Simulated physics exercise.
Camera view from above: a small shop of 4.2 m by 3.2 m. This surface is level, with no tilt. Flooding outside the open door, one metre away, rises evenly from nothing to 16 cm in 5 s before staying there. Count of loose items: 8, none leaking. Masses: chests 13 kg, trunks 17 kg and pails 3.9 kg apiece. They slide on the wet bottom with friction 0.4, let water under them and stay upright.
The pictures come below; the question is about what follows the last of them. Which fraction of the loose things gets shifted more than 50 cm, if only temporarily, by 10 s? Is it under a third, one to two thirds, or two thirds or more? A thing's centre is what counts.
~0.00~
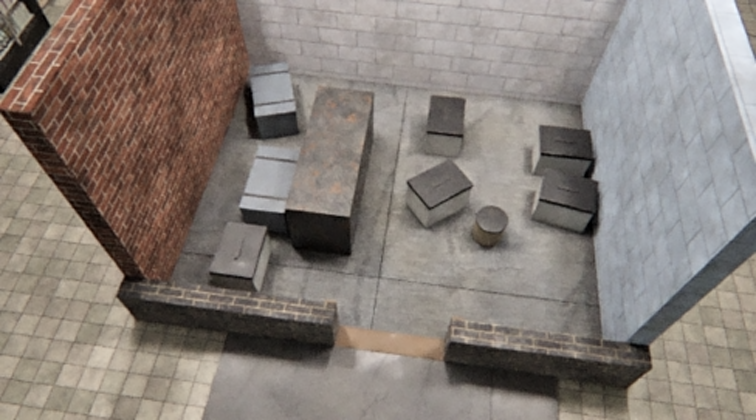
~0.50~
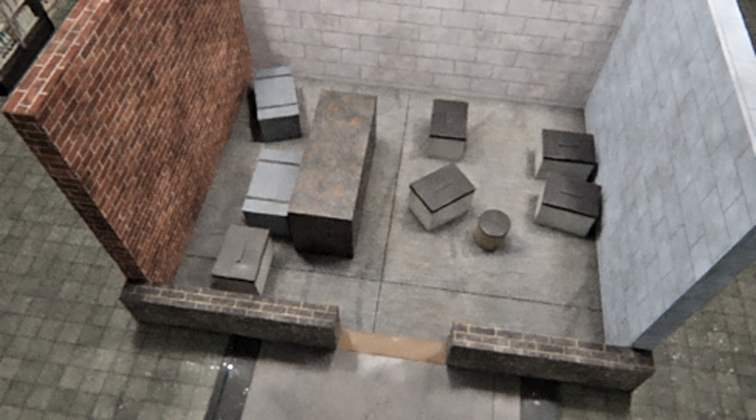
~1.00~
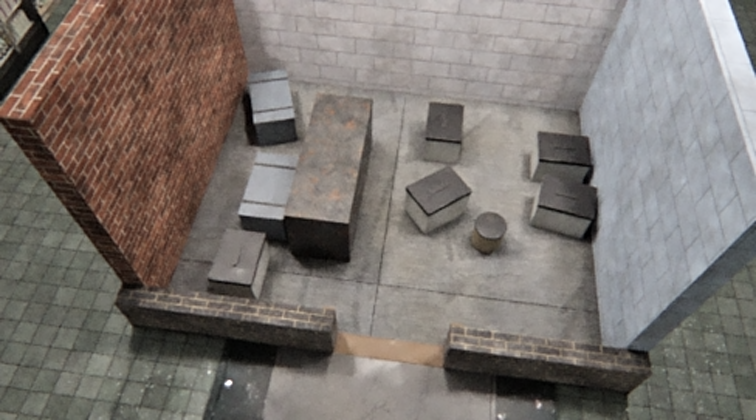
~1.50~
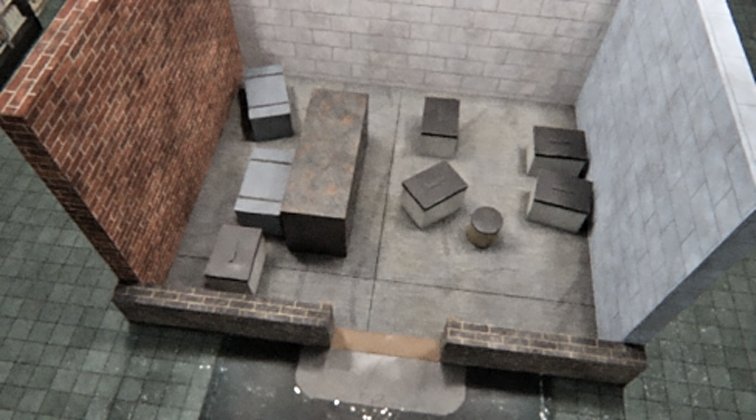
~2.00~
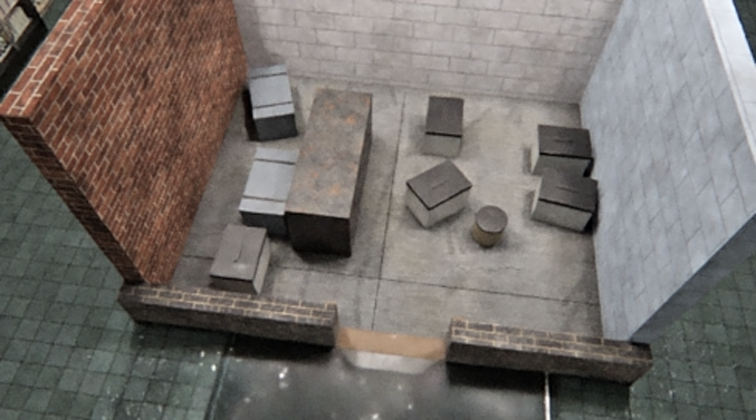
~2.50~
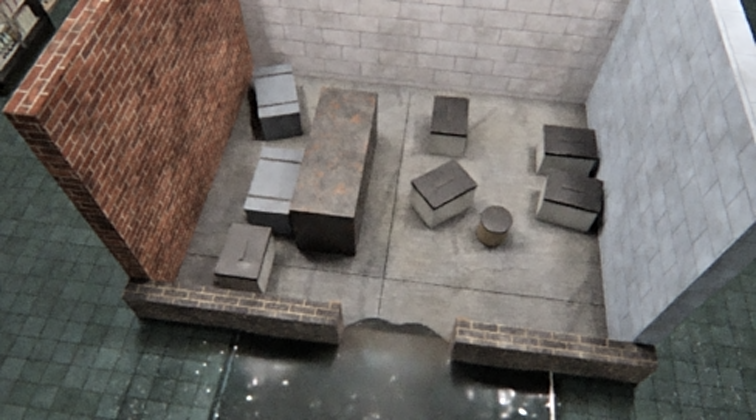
It falls in the middle third.
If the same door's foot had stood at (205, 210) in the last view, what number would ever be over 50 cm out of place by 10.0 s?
2.
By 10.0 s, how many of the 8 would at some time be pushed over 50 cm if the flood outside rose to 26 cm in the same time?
The count would be 7.
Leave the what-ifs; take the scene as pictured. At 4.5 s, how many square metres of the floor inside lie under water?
About 2.5 m2.
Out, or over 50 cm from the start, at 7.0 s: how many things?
1 in all.
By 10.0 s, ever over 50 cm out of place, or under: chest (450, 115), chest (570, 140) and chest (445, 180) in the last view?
Beyond, within, beyond.
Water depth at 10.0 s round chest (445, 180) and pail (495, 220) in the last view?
First about 9 cm, second about 3 cm.
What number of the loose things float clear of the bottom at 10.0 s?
3.
After 3.5 s 0 of 8 are over 50 cm from their spots; 0 afloat.
After 4.5 s 0 of 8 are over 50 cm from their spots; 0 afloat.
After 7.0 s 1 of 8 are over 50 cm from their spots; 0 afloat.
After 10.0 s 3 of 8 are over 50 cm from their spots, and 3 have been at some point; 3 afloat.
